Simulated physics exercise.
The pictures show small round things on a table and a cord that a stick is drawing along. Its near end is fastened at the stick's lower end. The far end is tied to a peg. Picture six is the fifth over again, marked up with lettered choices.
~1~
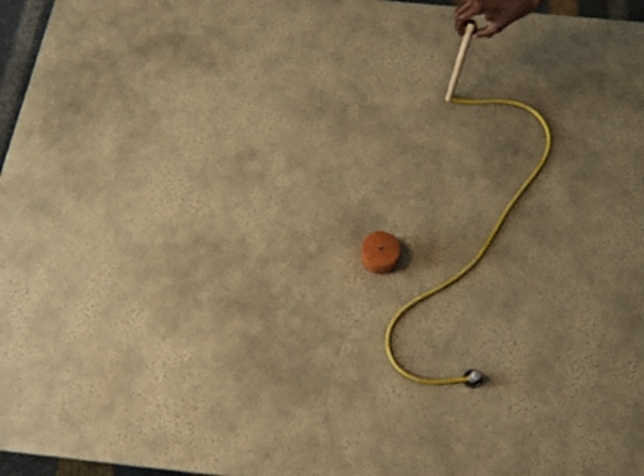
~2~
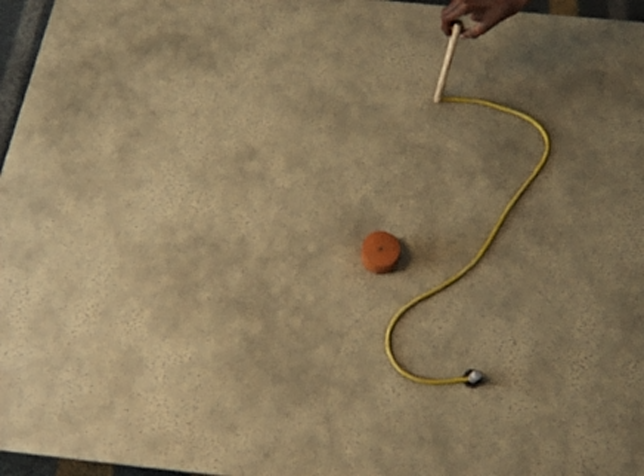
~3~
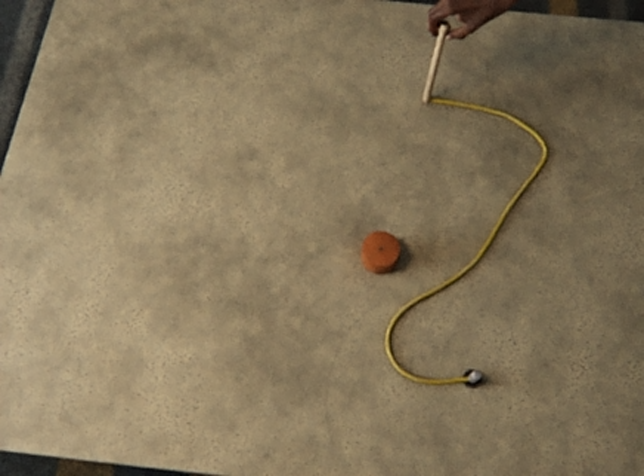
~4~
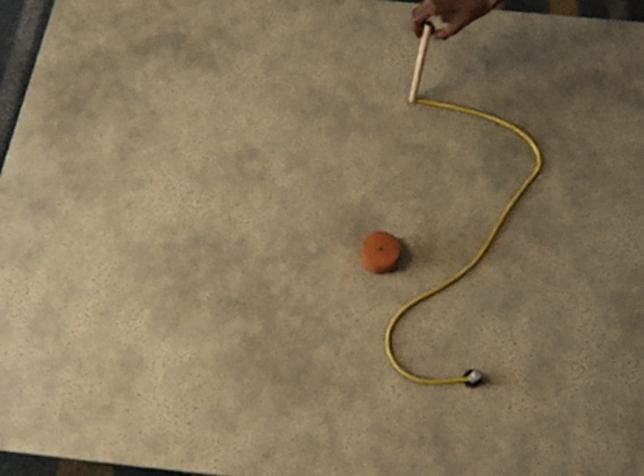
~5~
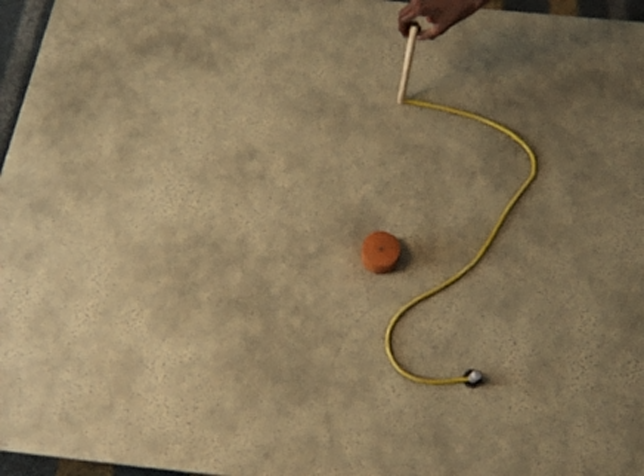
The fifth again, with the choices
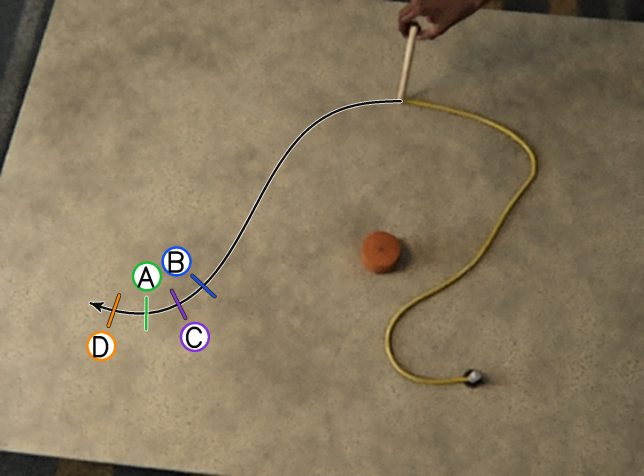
A hand holding a stick draws the end of a yellow cord left across the table.
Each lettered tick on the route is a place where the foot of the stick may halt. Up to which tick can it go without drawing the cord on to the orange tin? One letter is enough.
Up to mark C.
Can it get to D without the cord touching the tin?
For that mark, no.
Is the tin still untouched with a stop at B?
For that mark, yes.
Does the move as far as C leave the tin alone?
For that mark, yes.
On the marked copy, A at (146, 313); B at (203, 286); C at (179, 304); D at (114, 311); the route from (401, 101) via (255, 206) to (91, 303).
With C. Early on, foot of the stick (302, 136), middle of the cord (491, 237).
Further on, foot of the stick (245, 227), middle of the cord (477, 233).
At the end, foot of the stick (179, 305), middle of the cord (432, 237); nothing has been touched.
As for the rest, A brings the cord against the tin; B is safe but short; D brings the cord against the tin.
